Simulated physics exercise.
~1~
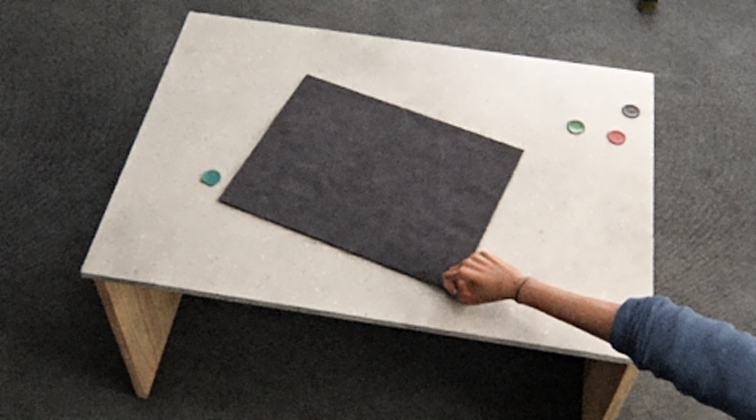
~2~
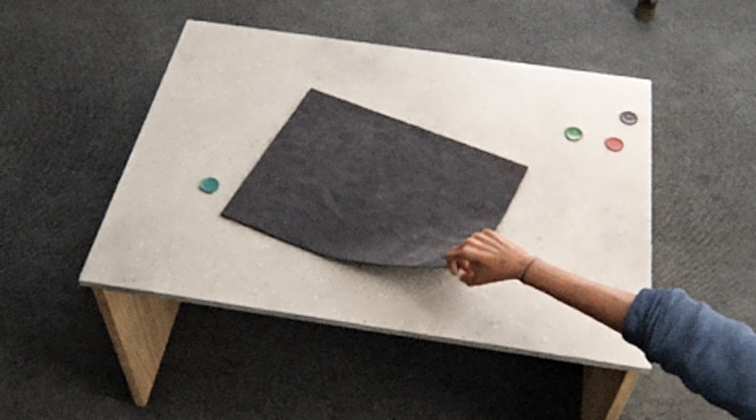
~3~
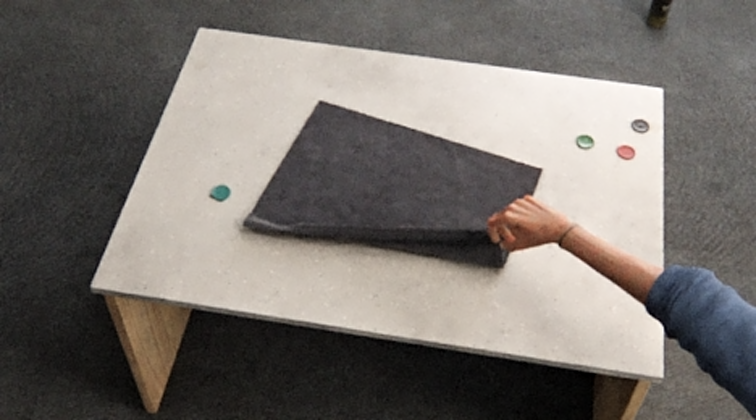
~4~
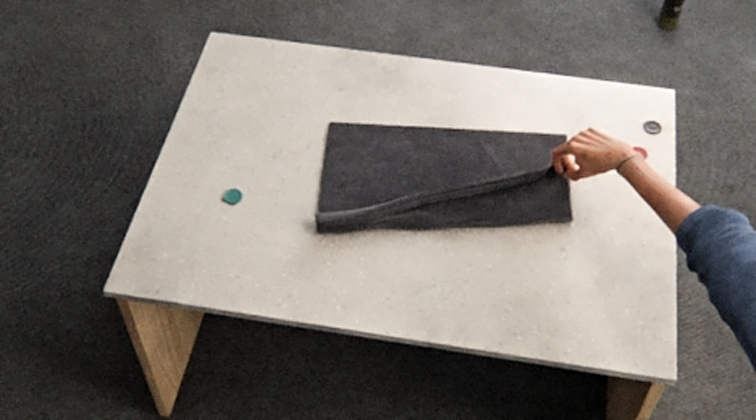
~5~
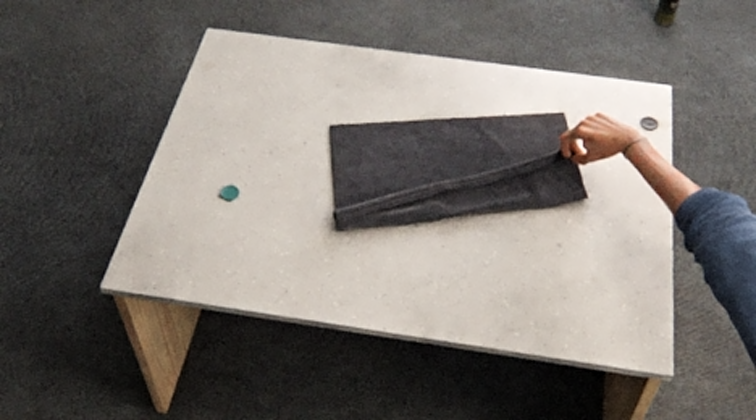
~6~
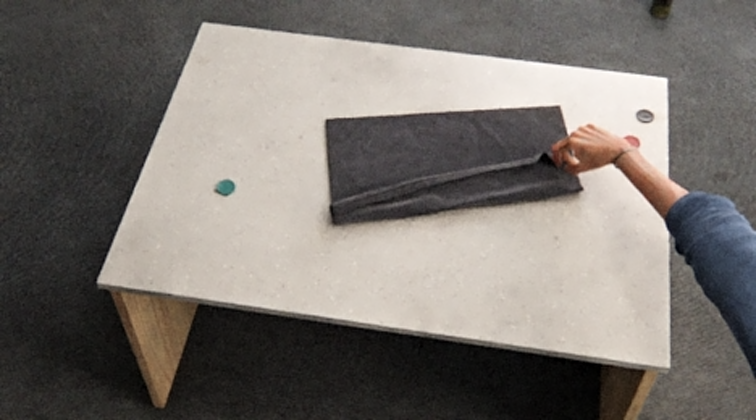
A hand took hold of the near right corner of a dark hand towel on a pale desk, lifted it and drew it up and over, folding the towel into a narrower strip, its fingers still at the fold near the right end.
